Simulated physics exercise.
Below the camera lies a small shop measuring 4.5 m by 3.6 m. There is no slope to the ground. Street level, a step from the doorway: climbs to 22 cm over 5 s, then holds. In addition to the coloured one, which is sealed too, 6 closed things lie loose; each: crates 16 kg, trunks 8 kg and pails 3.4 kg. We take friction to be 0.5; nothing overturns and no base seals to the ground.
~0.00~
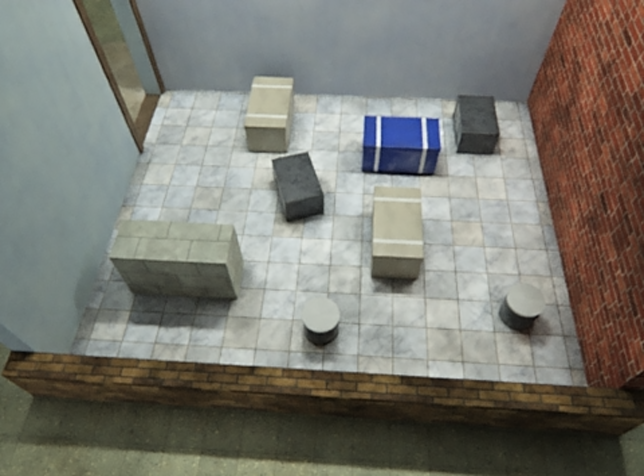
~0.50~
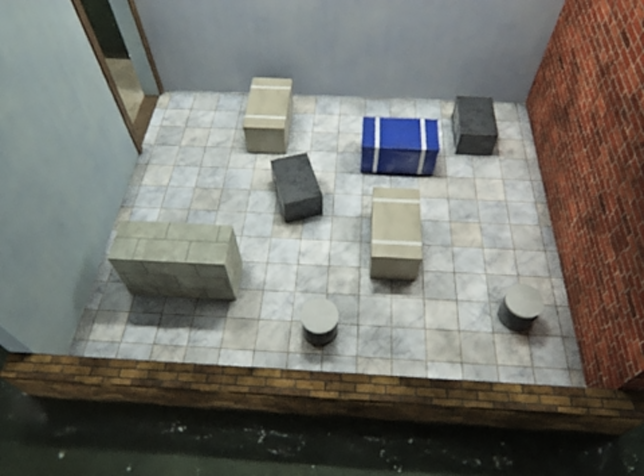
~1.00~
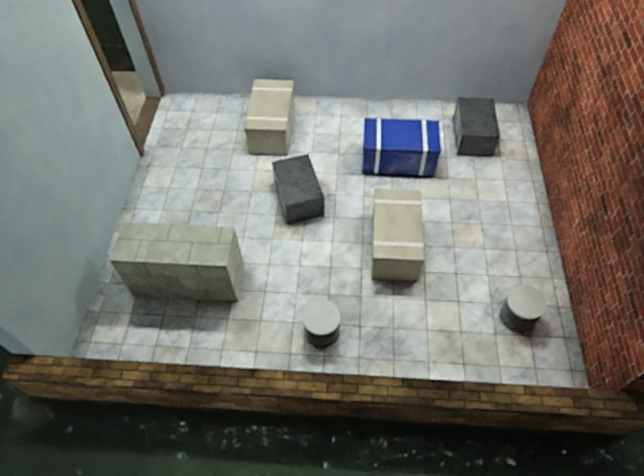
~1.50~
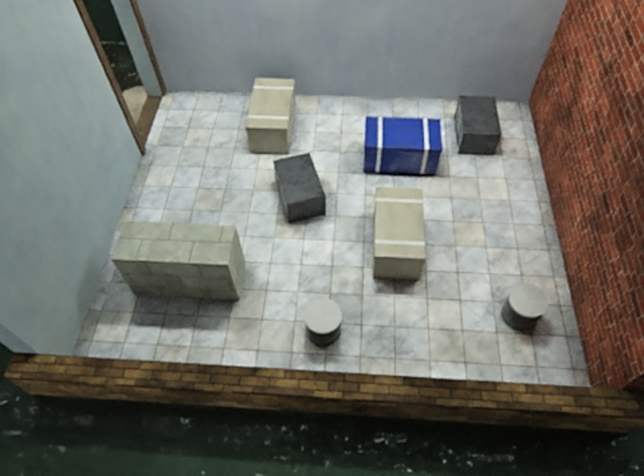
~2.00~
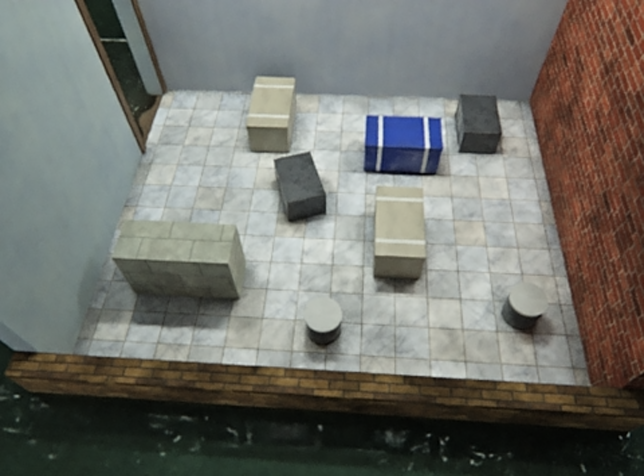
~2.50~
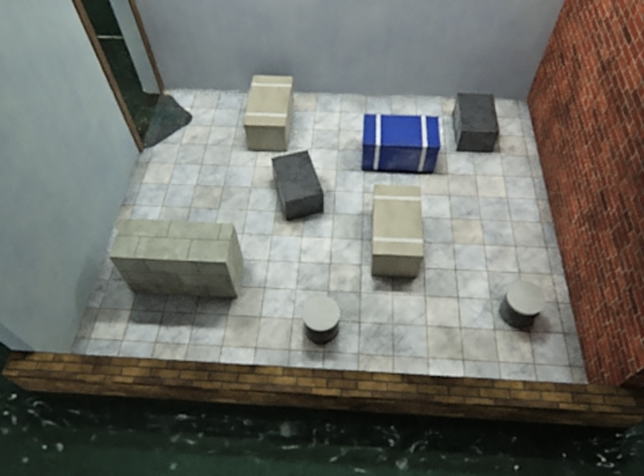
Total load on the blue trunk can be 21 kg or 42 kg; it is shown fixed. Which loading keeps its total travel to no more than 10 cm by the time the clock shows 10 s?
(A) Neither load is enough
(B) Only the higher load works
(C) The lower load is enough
Only the higher load works (B).
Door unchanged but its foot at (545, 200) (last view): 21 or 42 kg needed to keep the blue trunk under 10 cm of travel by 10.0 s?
For that position, the bigger mass alone succeeds.
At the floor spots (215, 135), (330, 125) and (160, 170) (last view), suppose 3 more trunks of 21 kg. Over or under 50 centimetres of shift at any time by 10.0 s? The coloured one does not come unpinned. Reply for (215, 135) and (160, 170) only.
Respectively, exceeded and not exceeded.
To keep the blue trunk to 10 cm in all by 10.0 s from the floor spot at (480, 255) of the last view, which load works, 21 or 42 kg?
Looking at the loads, only the heavier keeps it.
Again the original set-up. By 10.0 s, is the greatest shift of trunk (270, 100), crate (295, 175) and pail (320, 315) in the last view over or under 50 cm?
Well, that's beyond half a metre, beyond half a metre, and below half a metre.
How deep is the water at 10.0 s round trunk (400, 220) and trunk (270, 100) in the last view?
Close to 8 and 6 centimetres.
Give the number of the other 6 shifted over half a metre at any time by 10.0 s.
It works out to 5.
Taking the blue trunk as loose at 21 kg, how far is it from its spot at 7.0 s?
Shift: About 20 cm.
After 3.5 s the blue trunk would be 0 cm from its start with 21 kg and 0 cm from its start with 42 kg; 0 cm of water round it then.
After 4.5 s the blue trunk would be 0 cm from its start with 21 kg and 0 cm from its start with 42 kg; 0 cm of water round it then.
After 7.0 s the blue trunk would be 18 cm from its start with 21 kg and 0 cm from its start with 42 kg; 6 cm of water round it then.
After 10.0 s the blue trunk would be 162 cm from its start with 21 kg and 0 cm from its start with 42 kg; 6 cm of water round it then.
